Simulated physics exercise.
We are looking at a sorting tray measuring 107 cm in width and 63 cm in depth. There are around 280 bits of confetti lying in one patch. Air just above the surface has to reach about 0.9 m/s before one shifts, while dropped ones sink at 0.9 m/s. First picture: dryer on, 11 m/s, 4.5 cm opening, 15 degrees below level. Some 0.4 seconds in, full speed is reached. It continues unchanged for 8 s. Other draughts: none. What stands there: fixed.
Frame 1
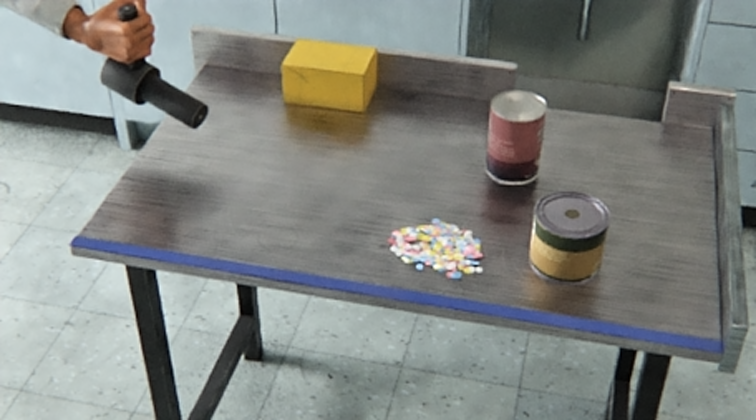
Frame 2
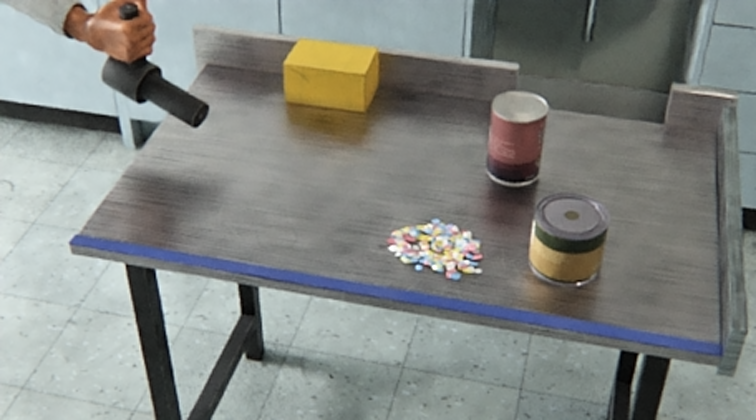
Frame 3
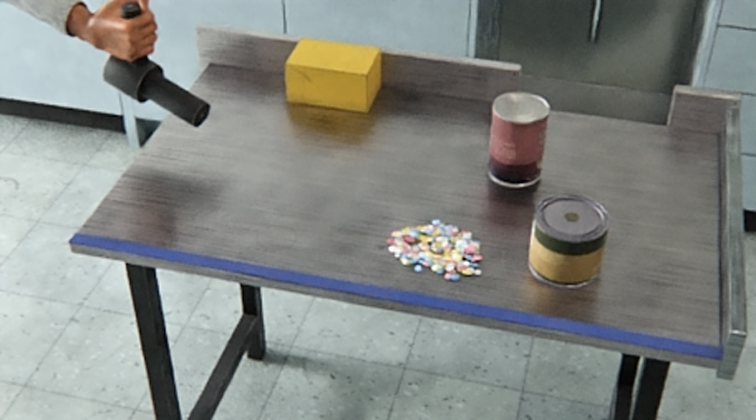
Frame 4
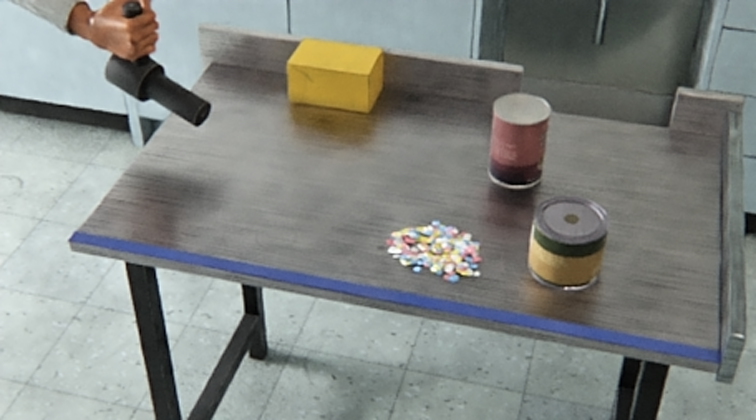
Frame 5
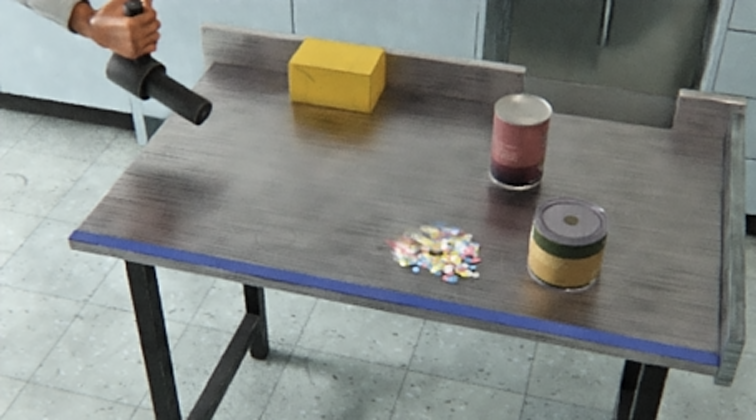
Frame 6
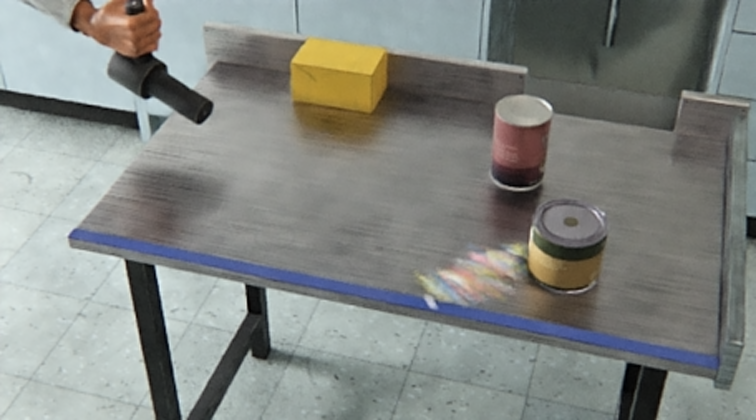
The footage shows a hand holding a dark dryer over a table with a yellow block, two tins and a patch of colourful confetti, which lies still before nearly all of it shifts rightward toward the blue front edge.
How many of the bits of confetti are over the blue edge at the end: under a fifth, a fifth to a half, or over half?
The portion goes beyond a half.
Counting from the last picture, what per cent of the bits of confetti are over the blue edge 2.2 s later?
100 per cent or so.
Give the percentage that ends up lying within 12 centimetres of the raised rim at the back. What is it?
About 1 per cent.
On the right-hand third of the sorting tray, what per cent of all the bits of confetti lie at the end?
Roughly 1 %.
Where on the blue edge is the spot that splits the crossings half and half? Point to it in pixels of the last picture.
Midpoint of crossings, approx. (594, 345).
Then, 1.2 s after the last picture, 1 % are on the move or not yet settled, 99 % are over the blue edge.
Then, 2.2 s after the last picture, 1 % are on the move or not yet settled, 99 % are over the blue edge.
Then, 4.0 s after the last picture, 1 % are on the move or not yet settled, 99 % are over the blue edge.
Then, 7.6 s after the last picture, at the end, 99 % are over the blue edge.
